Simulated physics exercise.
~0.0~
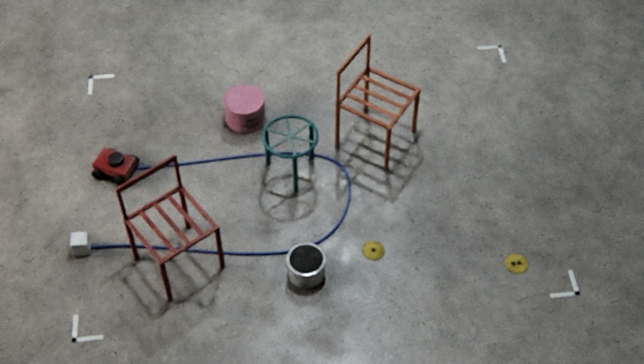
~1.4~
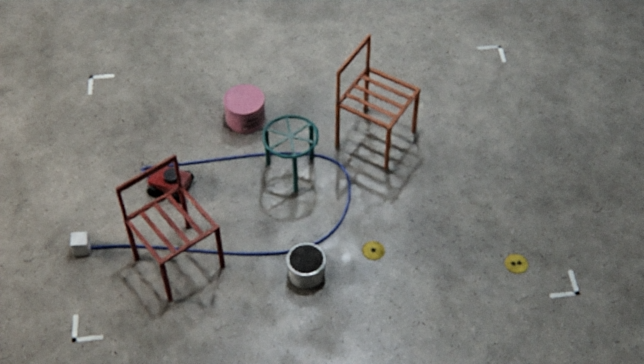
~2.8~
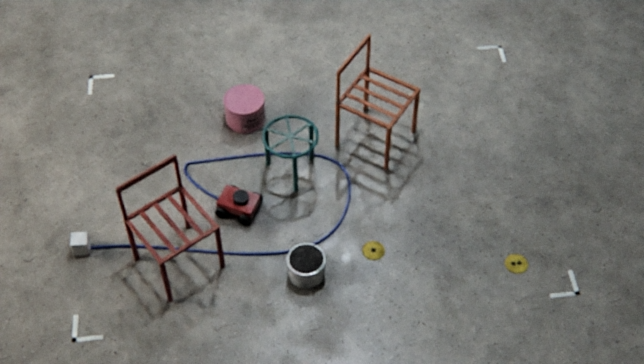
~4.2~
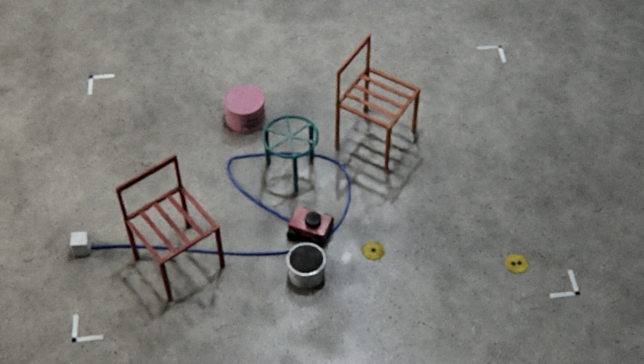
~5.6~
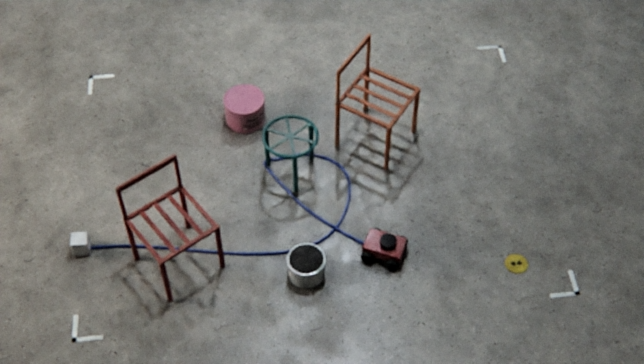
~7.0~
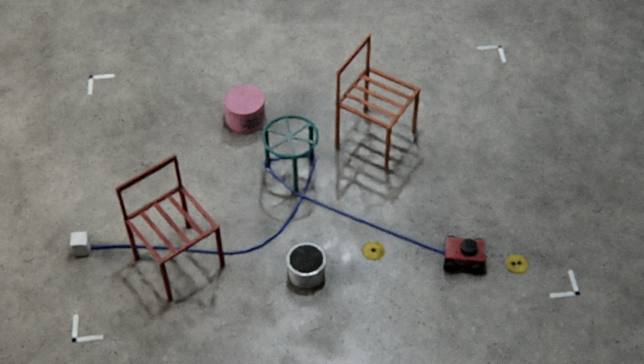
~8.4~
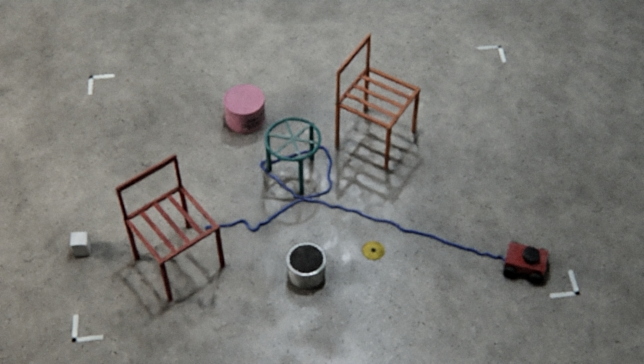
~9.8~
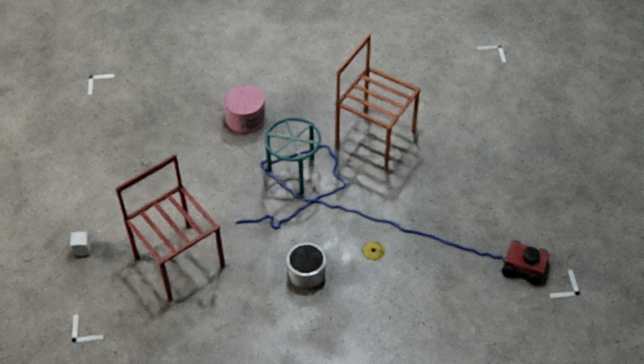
A red cart drives right, pulling its blue lead around the stool until it unplugs.
